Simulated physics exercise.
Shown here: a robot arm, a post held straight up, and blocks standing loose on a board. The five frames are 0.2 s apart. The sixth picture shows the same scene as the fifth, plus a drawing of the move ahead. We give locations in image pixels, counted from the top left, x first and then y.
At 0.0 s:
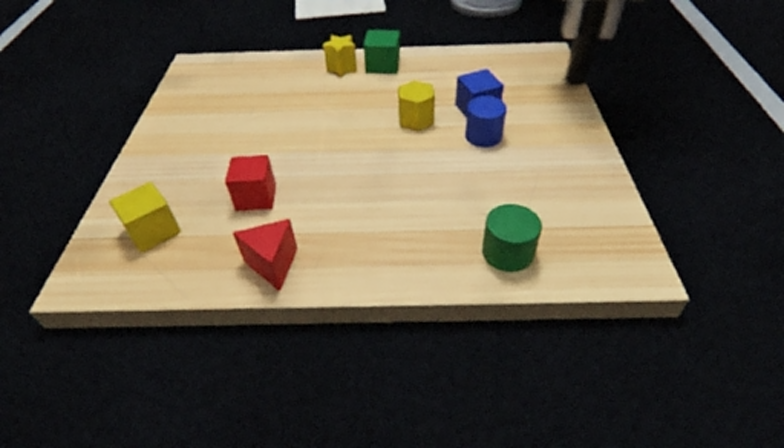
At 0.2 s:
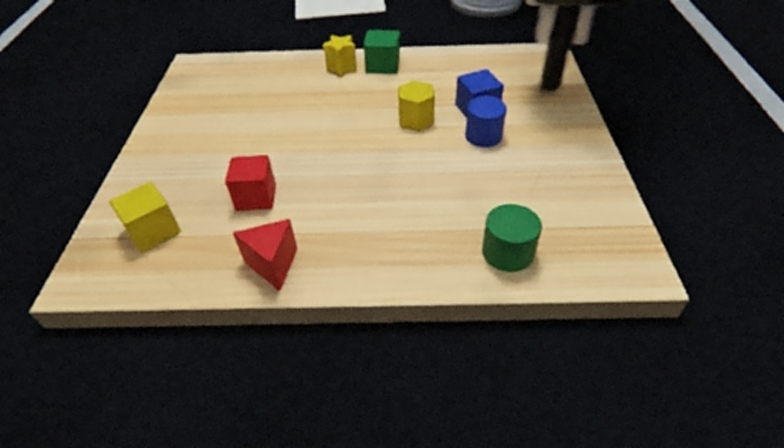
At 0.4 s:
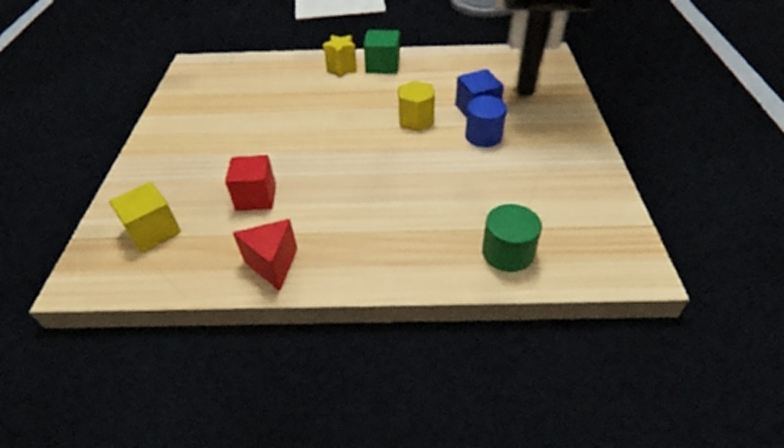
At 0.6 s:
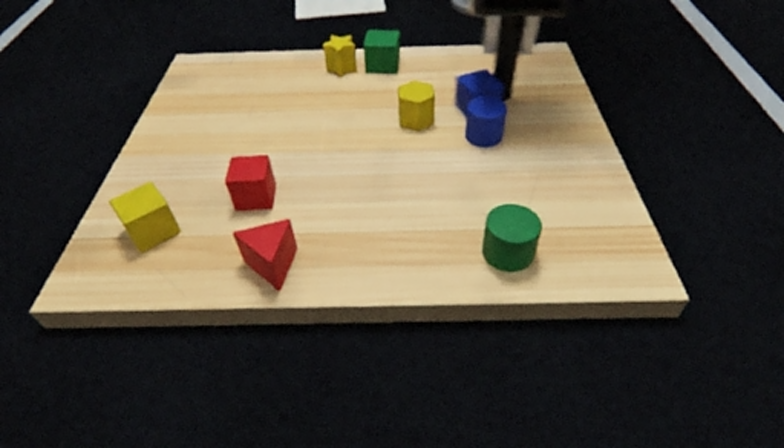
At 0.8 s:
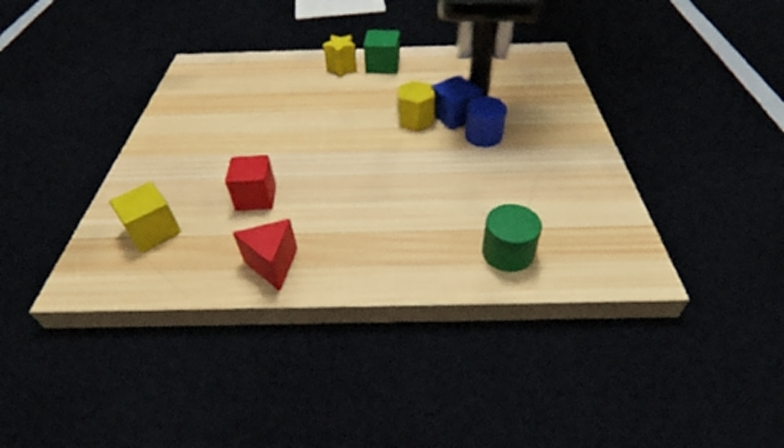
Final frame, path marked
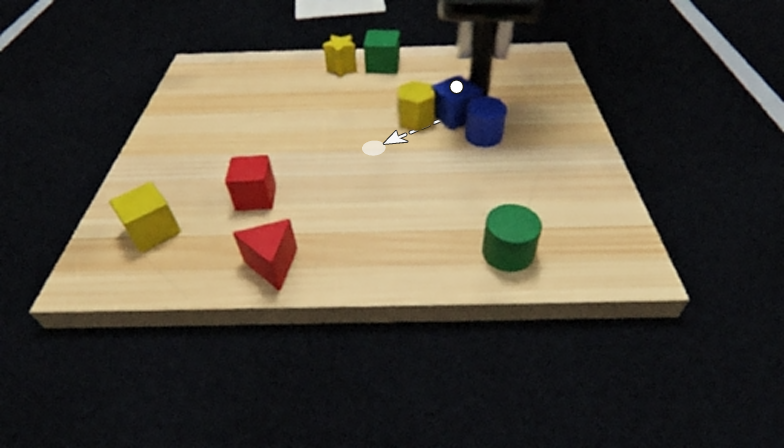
A robot arm moved a dark upright post leftward across the back of a wooden board of colored blocks, then nudged the blue cube left toward the yellow six-sided block, while the other blocks stayed still.
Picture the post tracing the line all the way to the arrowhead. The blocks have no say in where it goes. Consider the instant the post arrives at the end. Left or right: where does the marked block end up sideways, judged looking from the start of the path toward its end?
The answer is right.
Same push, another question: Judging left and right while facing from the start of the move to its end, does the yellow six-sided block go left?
Going by the path, no.
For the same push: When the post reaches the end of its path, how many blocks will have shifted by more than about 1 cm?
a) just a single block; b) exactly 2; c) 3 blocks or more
The correct letter is b.
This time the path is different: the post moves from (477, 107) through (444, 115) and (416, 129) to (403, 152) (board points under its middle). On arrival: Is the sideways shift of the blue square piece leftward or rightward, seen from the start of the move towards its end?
It is displaced to the right.
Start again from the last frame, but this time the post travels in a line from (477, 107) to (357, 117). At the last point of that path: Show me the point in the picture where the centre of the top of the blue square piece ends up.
It will end up at (347, 105).
Path on the board, in a line from (477, 107) to (374, 148); the dot is on the blue square piece.
The first path, step by step. One third of the way, post at (444, 113); yellow six-sided block at (379, 97); blue square piece at (417, 96), turned 20° clockwise.
Two thirds of the way, post at (409, 127); yellow six-sided block at (343, 99), turned 15° clockwise; blue square piece at (377, 107), turned 40° clockwise.
At the end, post at (373, 142); yellow six-sided block at (319, 97), turned 45° clockwise; blue square piece at (338, 114), turned 75° clockwise; blue disc in place.
